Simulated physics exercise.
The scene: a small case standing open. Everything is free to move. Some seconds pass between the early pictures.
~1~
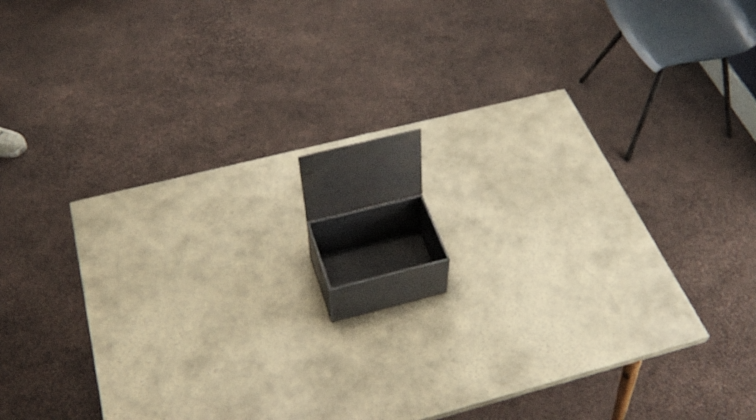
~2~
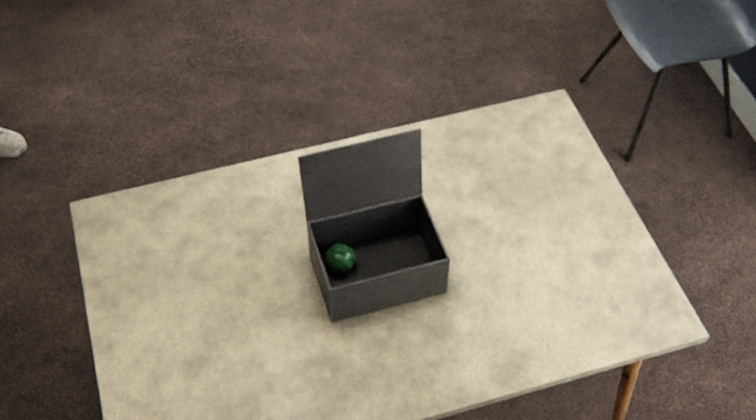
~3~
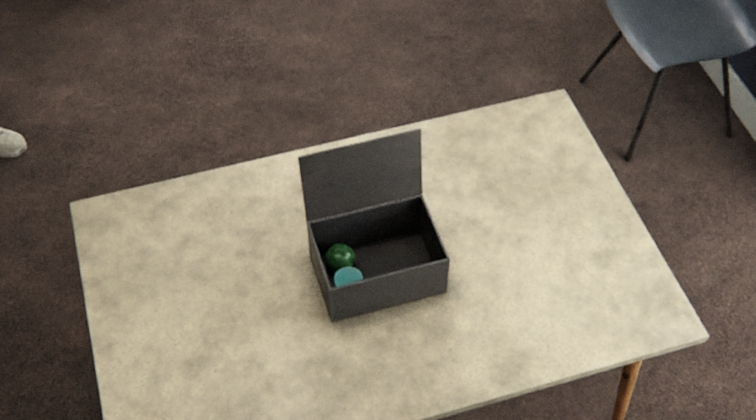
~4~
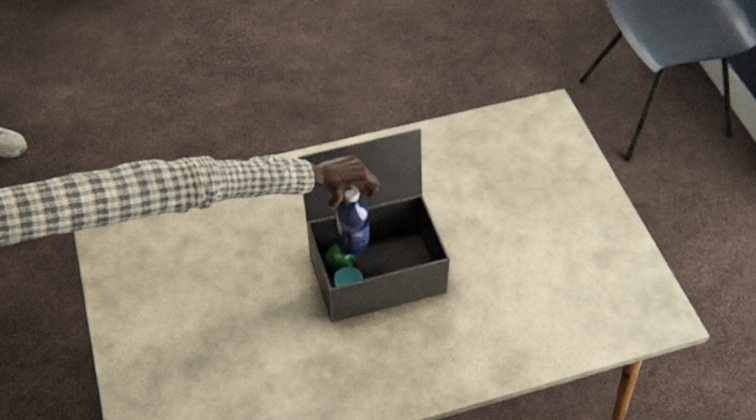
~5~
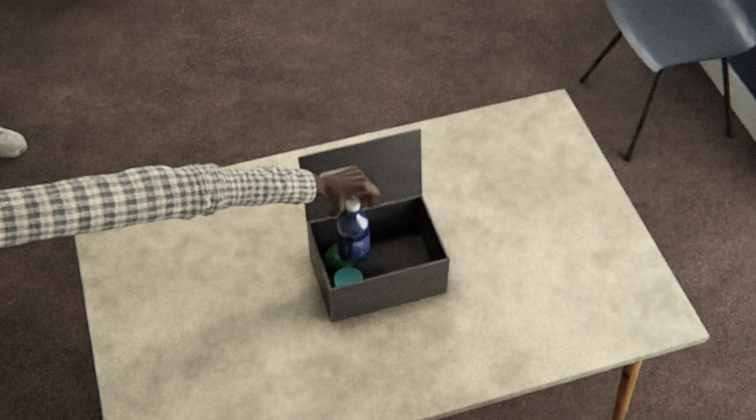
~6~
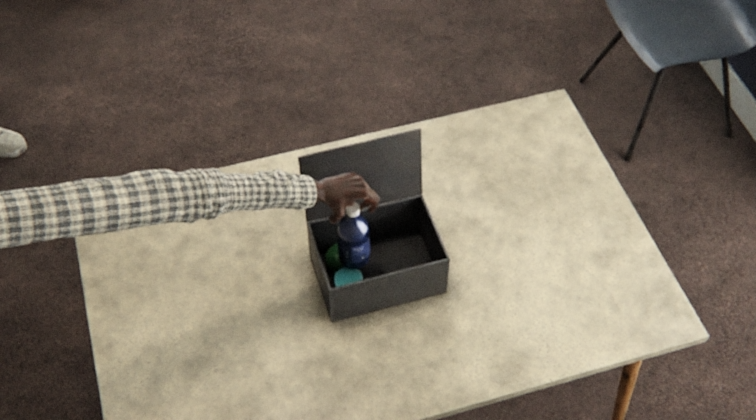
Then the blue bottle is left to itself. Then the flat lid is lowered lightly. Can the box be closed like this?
It closes.
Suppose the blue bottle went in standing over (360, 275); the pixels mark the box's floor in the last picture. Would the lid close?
Then it shuts flat.
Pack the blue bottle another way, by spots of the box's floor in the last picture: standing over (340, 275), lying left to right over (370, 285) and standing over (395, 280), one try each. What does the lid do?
First try: It stays ajar; second try: It shuts flat; third try: It will not close.
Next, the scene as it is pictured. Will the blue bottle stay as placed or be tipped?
The blue bottle ends up tilted.
Then, 0.40 s after the last picture, blue bottle tipped 46° from how it was near (376, 227).
Then, 1.10 s after the last picture, lid starting down; blue bottle on its side near (386, 254); green apple rolled a little.
Then, 1.70 s after the last picture, lid 53° above the rim; blue bottle on its side near (387, 256); green apple rolled a little.
Then, 2.20 s after the last picture, lid 15° above the rim; blue bottle on its side near (388, 256); green apple rolled a little.
At rest, lid shut; tipped over in the box, blue bottle; the other 2 in place. Seen from the same camera at the end, blue bottle near (388, 256).
